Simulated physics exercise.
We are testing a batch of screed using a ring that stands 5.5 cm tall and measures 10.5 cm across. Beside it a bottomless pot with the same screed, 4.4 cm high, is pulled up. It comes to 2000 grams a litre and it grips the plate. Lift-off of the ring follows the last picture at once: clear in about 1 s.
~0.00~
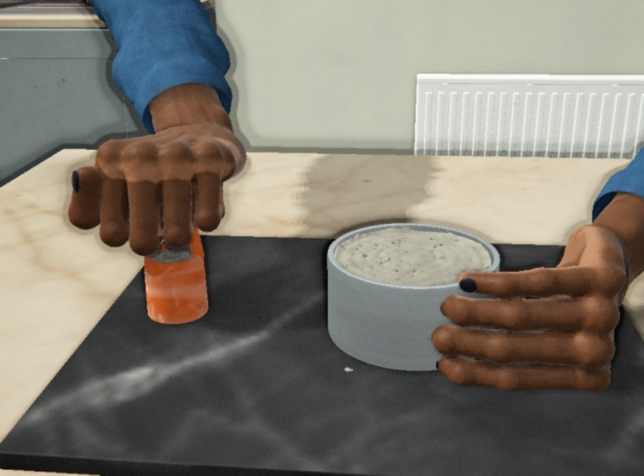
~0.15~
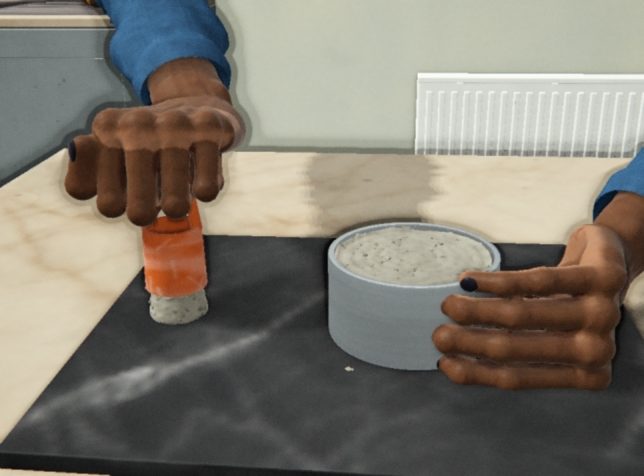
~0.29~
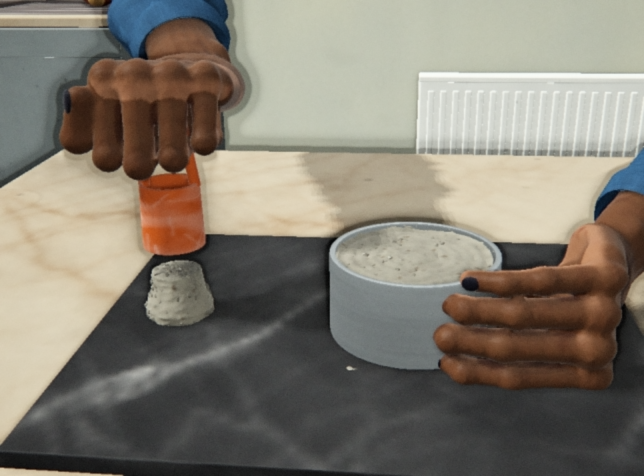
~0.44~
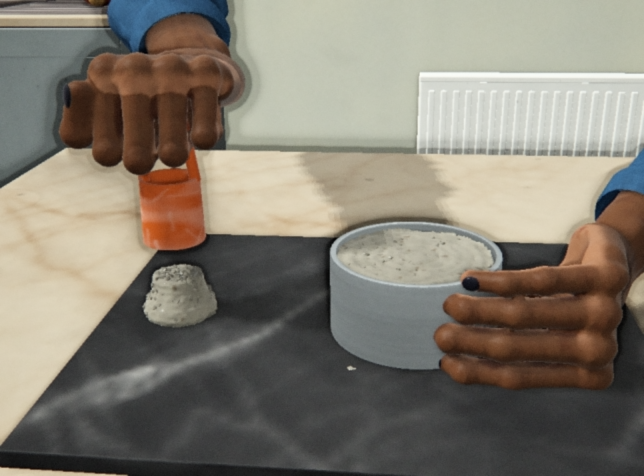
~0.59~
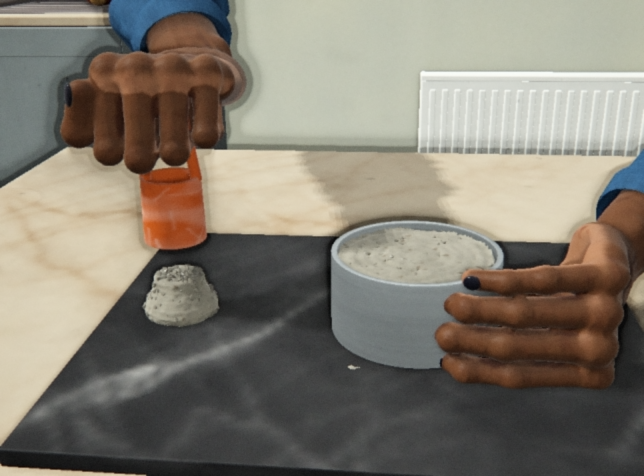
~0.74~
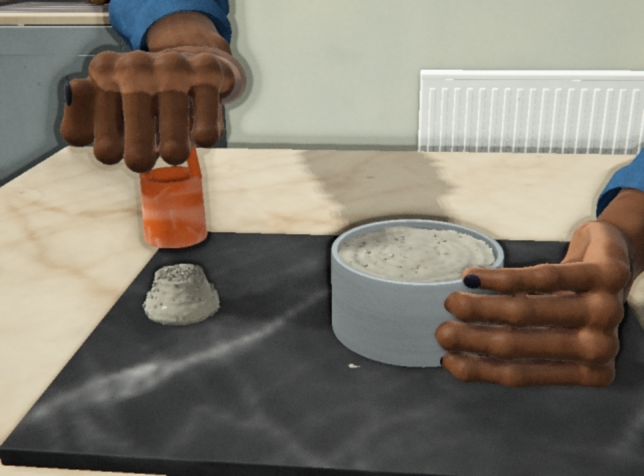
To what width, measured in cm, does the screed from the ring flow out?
It flows out to about 15.4 cm.
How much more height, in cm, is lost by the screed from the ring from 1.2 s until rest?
Another 1.0 cm or so.
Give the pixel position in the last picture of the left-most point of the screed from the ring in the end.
I'd mark it at about (303, 325).
By 1.0 s, the ring is up 1.4 cm; the screed has come down 0.1 cm to 5.4 cm and is 11 cm wide.
By 1.2 s, the ring is up 3.1 cm; the screed has come down 0.7 cm to 4.8 cm and is 13 cm wide.
By 1.5 s, the ring is up 5.7 cm; the screed has come down 1.7 cm to 3.8 cm and is 15 cm wide.
By 1.8 s, the ring is clear; the screed has come down 1.9 cm to 3.6 cm and is 15 cm wide.
By 2.5 s, at rest, the ring is clear; the screed has come down 1.9 cm to 3.6 cm and is 15 cm wide.
